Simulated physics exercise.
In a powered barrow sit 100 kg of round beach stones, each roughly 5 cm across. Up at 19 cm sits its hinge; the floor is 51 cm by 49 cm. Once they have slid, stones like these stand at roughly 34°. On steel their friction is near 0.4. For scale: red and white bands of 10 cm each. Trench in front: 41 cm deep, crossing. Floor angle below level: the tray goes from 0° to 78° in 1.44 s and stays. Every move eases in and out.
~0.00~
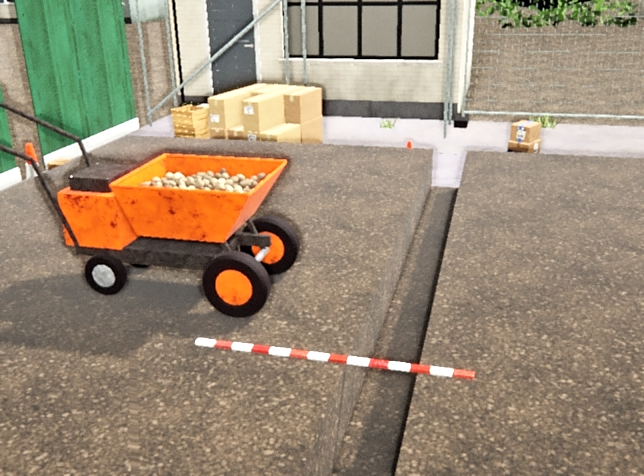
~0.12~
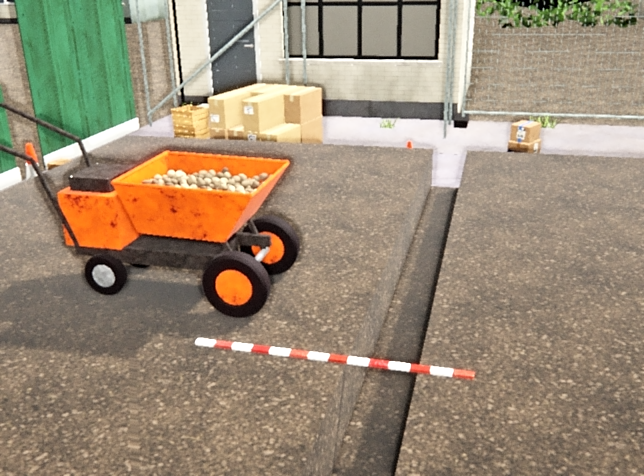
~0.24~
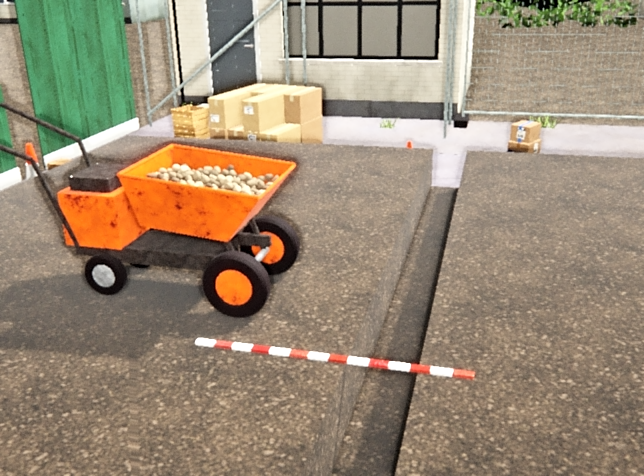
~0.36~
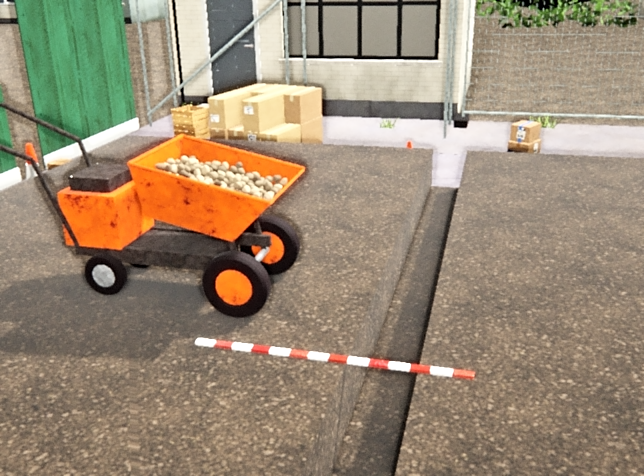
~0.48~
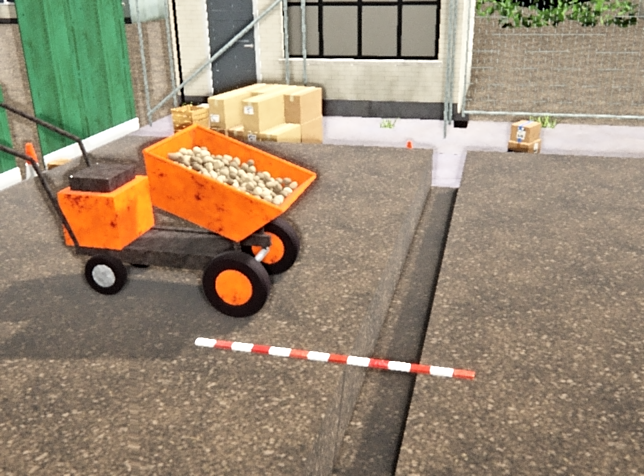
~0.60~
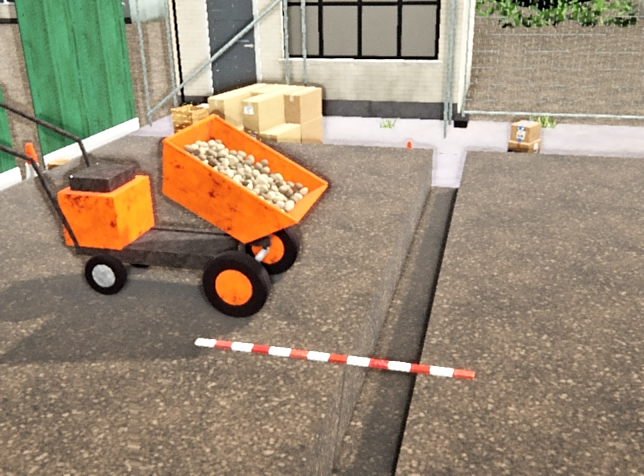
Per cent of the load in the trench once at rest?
About 96 %.
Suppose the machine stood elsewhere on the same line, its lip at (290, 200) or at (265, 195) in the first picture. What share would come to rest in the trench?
It'd be around 75 per cent and after that around 100 per cent.
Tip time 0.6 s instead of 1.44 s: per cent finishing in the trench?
About 95%.
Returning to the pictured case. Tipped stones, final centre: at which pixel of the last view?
In the last view, about (401, 358).
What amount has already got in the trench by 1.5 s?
Close to 50 per cent at that time.
After 1.1 s the floor is at 66°; 100 % in the tray; the foremost stones are at (348, 258).
After 1.5 s the floor is at 78°; 39 % in the tray, 9 % short of the trench, 52 % in the trench; the foremost stones are at (425, 365).
After 1.9 s the floor is at 78°; 11 % in the tray, 9 % short of the trench, 80 % in the trench; the foremost stones are at (429, 352).
After 3.8 s the floor is at 78°; 0 % in the tray, 4 % short of the trench, 96 % in the trench; the foremost stones are at (430, 355).
